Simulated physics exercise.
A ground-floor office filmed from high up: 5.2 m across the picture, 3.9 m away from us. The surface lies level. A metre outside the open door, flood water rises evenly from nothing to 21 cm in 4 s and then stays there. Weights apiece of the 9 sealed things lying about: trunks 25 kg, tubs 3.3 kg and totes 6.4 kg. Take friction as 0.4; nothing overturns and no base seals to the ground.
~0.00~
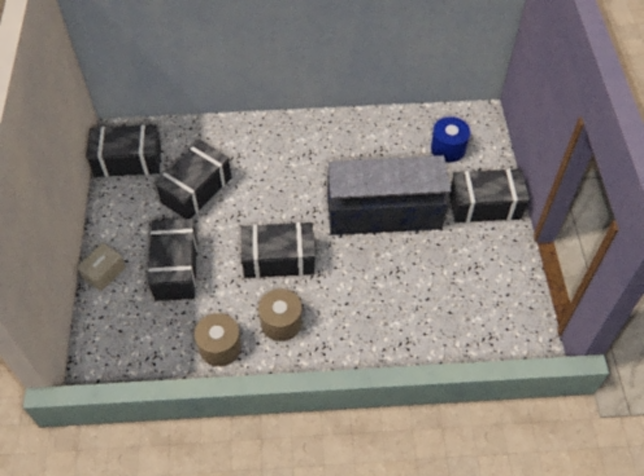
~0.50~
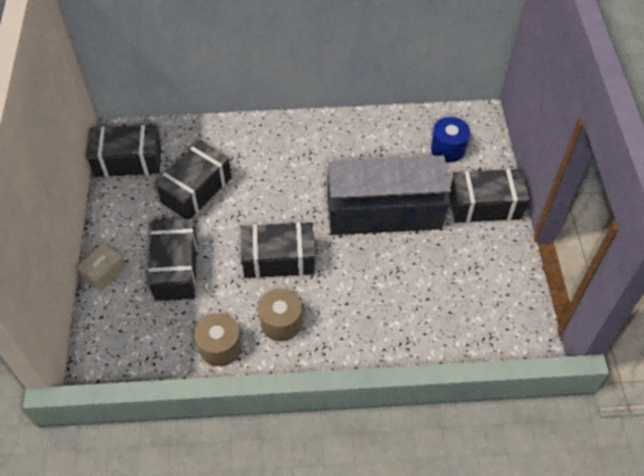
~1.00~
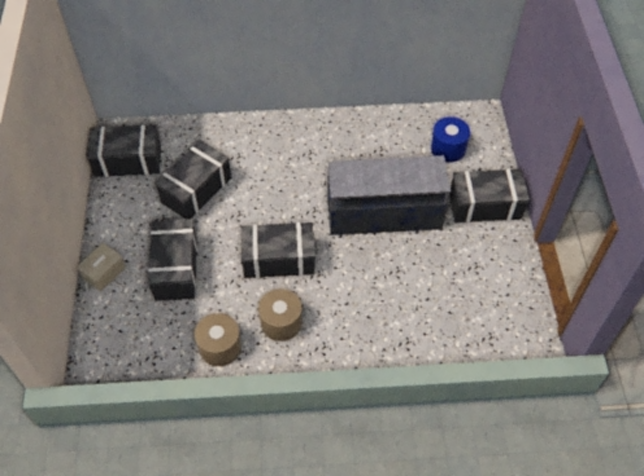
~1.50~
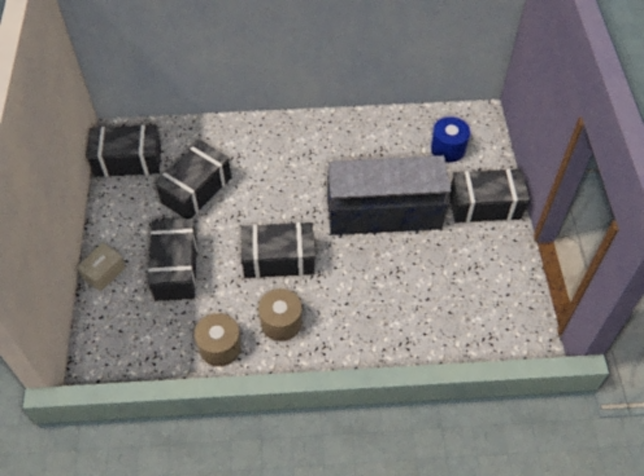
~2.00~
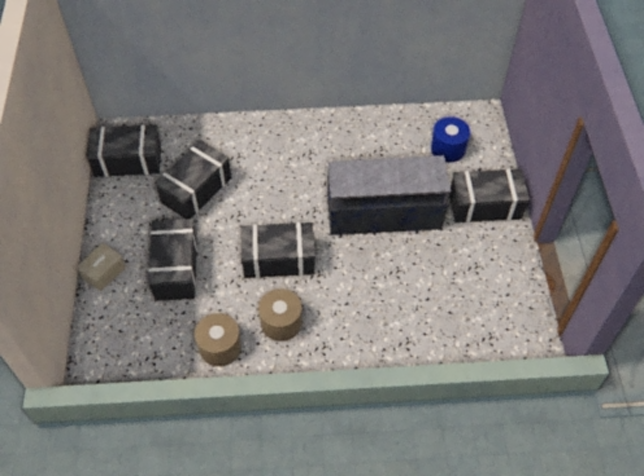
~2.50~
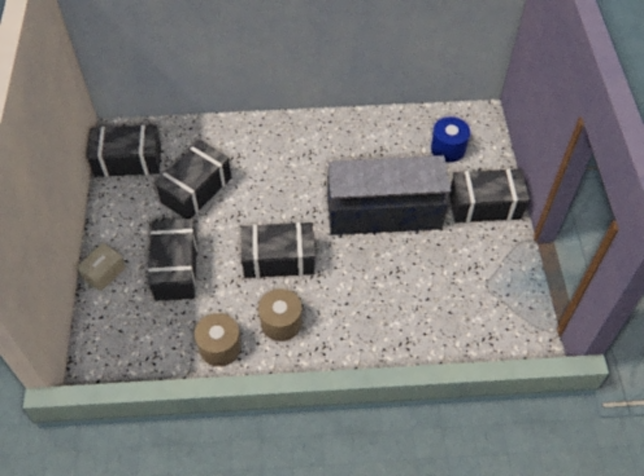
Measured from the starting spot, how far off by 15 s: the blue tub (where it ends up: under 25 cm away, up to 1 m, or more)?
Blue tub slides a little.
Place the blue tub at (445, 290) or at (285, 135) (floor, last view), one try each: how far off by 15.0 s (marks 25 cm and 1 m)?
In turn: It ends far away; it gets carried off.
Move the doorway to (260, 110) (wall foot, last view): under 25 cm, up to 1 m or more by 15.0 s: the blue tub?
In that case the blue tub travels far.
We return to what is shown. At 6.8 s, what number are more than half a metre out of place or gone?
By then 2.
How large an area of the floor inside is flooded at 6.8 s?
About 13 m2.
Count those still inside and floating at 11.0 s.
At that moment 6.
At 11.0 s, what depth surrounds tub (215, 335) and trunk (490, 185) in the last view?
Roughly 12 and 4 cm.
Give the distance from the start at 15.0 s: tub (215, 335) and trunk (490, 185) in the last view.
In that order: 350 cm, 20 cm.
After 3.5 s the blue tub is near (452, 130), 0.0 m from its start, aground; 0 afloat.
After 6.8 s the blue tub is near (452, 130), 0.0 m from its start, aground; 2 afloat.
After 11.0 s the blue tub is near (452, 130), 0.0 m from its start, aground; 6 afloat.
After 15.0 s the blue tub is near (501, 123), 0.6 m from its start, afloat; 8 afloat.
